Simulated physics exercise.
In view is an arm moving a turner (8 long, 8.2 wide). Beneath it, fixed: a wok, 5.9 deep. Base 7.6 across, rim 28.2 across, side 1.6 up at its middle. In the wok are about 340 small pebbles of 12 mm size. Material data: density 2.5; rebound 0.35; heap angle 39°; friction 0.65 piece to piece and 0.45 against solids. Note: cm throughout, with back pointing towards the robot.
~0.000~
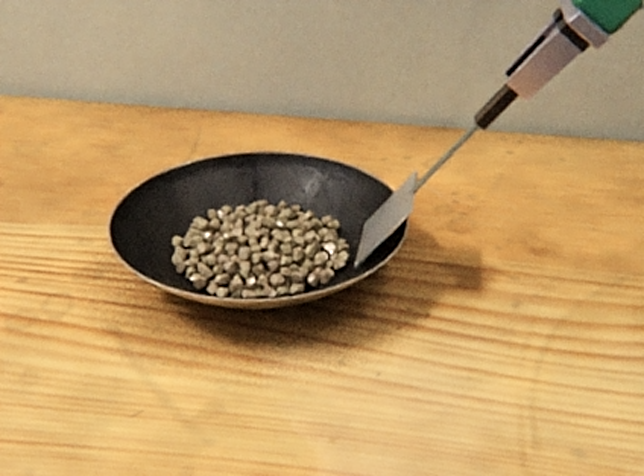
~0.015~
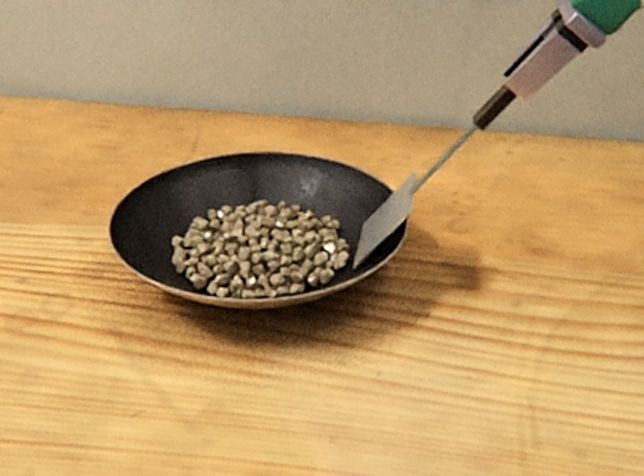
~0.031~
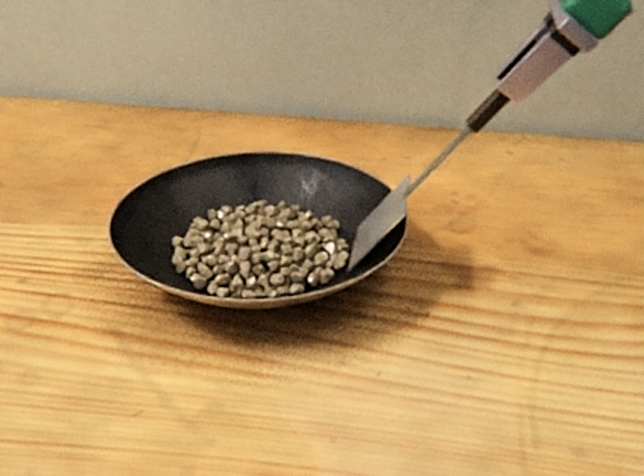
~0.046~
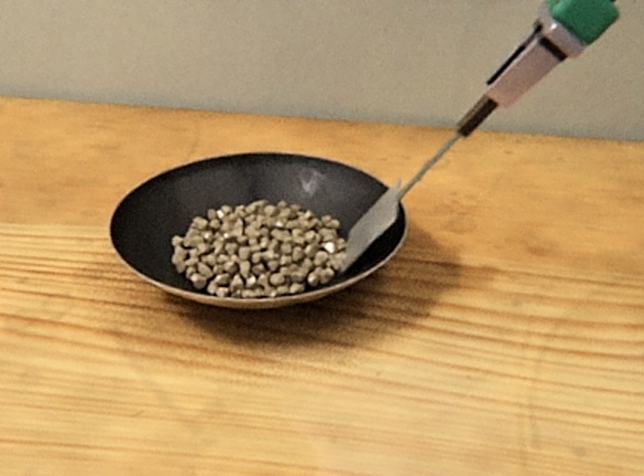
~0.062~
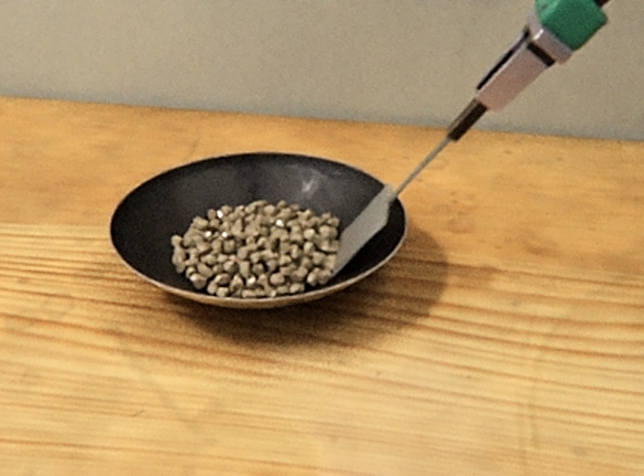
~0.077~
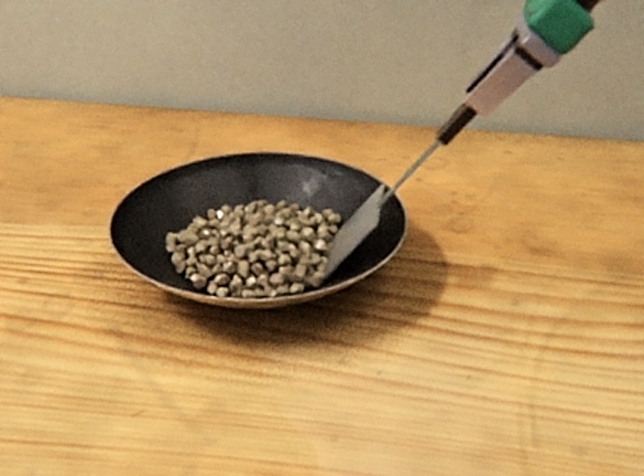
On a wooden tabletop, a green-topped arm holding a flat turner slid its blade slowly leftward inside a dark, shallow wok, reaching the heap of small pebbles and nudging them slightly to the left.
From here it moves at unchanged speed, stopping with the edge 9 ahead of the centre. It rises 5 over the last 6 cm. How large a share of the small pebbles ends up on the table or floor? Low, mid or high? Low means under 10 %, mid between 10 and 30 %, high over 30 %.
Mid.
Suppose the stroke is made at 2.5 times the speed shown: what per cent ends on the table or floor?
40 %.
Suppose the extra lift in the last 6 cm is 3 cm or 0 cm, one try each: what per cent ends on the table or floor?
Close to 25 and 20 percent respectively.
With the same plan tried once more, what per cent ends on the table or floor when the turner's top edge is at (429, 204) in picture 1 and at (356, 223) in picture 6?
About 40 per cent.
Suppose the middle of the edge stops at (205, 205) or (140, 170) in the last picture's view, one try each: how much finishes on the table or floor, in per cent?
Try 1: Approx. 0 %; try 2: Approx. 35 %.
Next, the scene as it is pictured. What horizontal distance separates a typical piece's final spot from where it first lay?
Somewhere about 7 centimetres, I'd say.
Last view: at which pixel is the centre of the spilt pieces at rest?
Roughly at (71, 244) in the final view.
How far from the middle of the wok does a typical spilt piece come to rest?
Roughly 20 centimetres.
After 0.19 s, sloping 54°, highest piece 6 above the table; 342 in the wok.
After 0.30 s, sloping 54°, highest piece 8 above the table; 336 in the wok, 6 on the blade or in flight.
After 0.56 s, sloping 54°, highest piece 7 above the table; 282 in the wok, 58 on the table or floor, 2 on the blade or in flight.
After 1.61 s, sloping 54°, highest piece 6 above the table; 280 in the wok, 62 on the table or floor.
In the end, 280 in the wok, 62 on the table or floor. That is 18 % on the table or floor.
